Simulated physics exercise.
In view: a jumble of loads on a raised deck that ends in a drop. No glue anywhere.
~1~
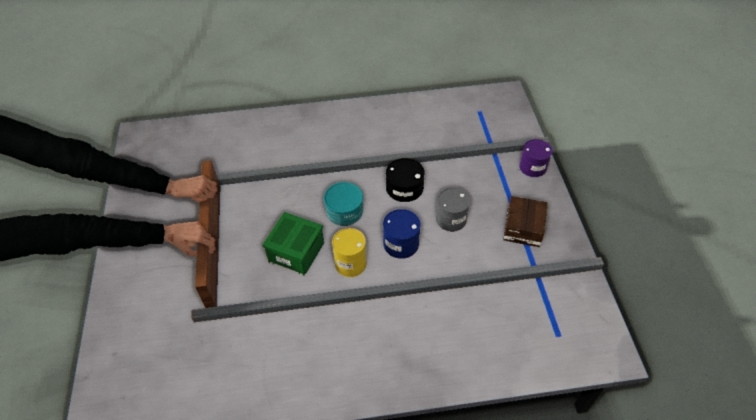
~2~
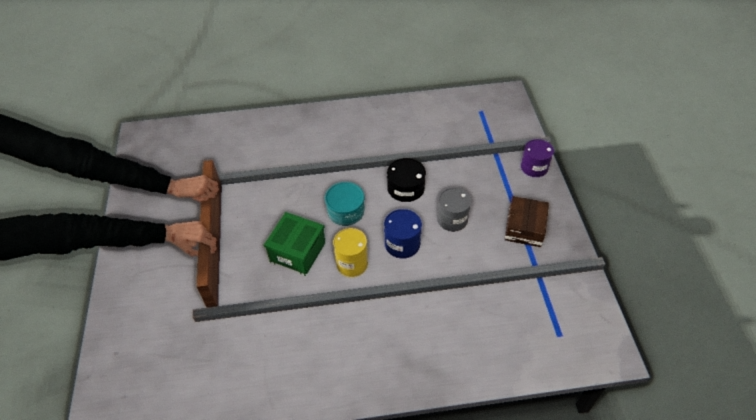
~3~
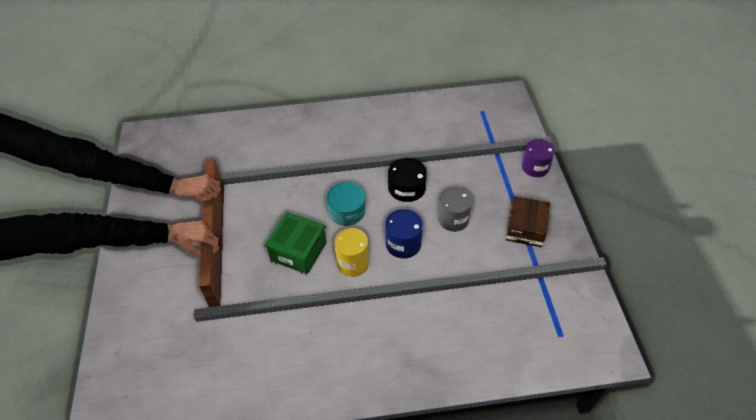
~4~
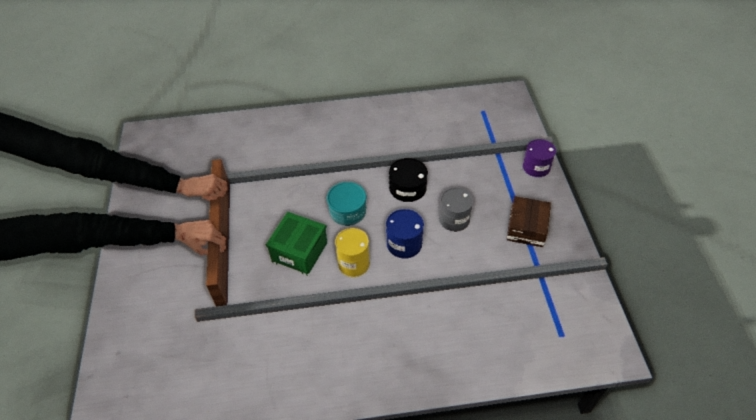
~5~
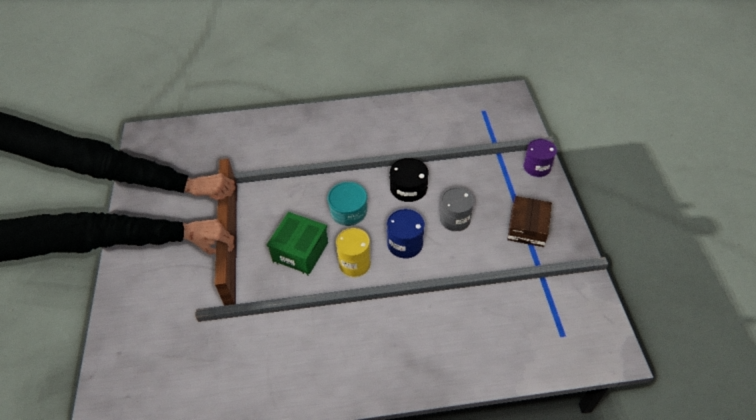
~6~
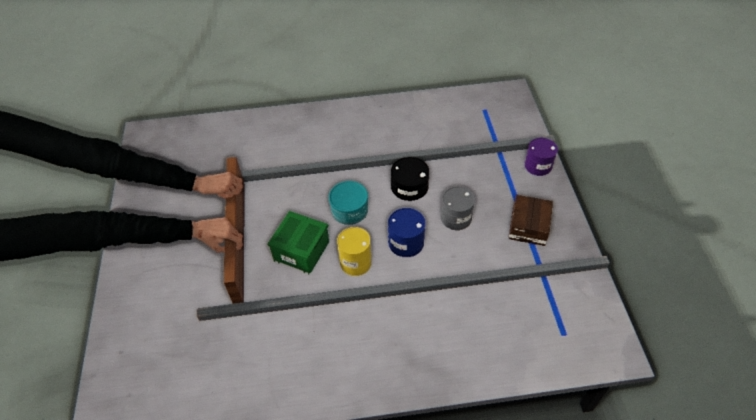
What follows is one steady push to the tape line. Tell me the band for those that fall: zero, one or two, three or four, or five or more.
As it turns out, the number that fall off is one or two.
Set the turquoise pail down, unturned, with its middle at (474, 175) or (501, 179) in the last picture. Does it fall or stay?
In turn it holds on; holds on.
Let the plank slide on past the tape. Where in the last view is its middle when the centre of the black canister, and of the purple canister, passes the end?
About (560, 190), and (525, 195) for the other.
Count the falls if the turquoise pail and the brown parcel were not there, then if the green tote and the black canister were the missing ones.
First 0, then 0.
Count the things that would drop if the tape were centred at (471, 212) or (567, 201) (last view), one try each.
In that order 0 and 8.
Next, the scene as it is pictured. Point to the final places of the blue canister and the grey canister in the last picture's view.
The blue canister at (591, 216), the grey canister at (570, 185).
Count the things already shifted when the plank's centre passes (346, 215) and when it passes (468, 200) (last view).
The counts are 4 and 7.
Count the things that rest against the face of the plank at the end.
The number is 4.
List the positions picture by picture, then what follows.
The first frame shows purple canister (535, 158); brown parcel (525, 222); grey canister (452, 210); plank (209, 232); tape (514, 208).
The second frame shows brown parcel (527, 221); turquoise pail (345, 204).
The third frame shows grey canister (455, 210); black canister (407, 180).
The fourth frame shows purple canister (539, 158); blue canister (405, 234).
The fifth frame shows brown parcel (530, 221); plank (227, 230).
The sixth frame shows purple canister (541, 157); brown parcel (531, 220); grey canister (457, 209); plank (235, 228); tape (519, 206).
Soon after, none off yet; purple canister at rest near (541, 157); brown parcel at rest near (531, 220); grey canister at rest near (457, 209).
After that, none off yet; purple canister at rest near (541, 157); brown parcel at rest near (531, 220); grey canister displaced a little near (470, 201).
And then, none off yet; purple canister at rest near (541, 157); brown parcel displaced about its own width near (567, 214); grey canister displaced well along near (518, 191).
In the end, the number that fall off is one or two; gone, brown parcel.
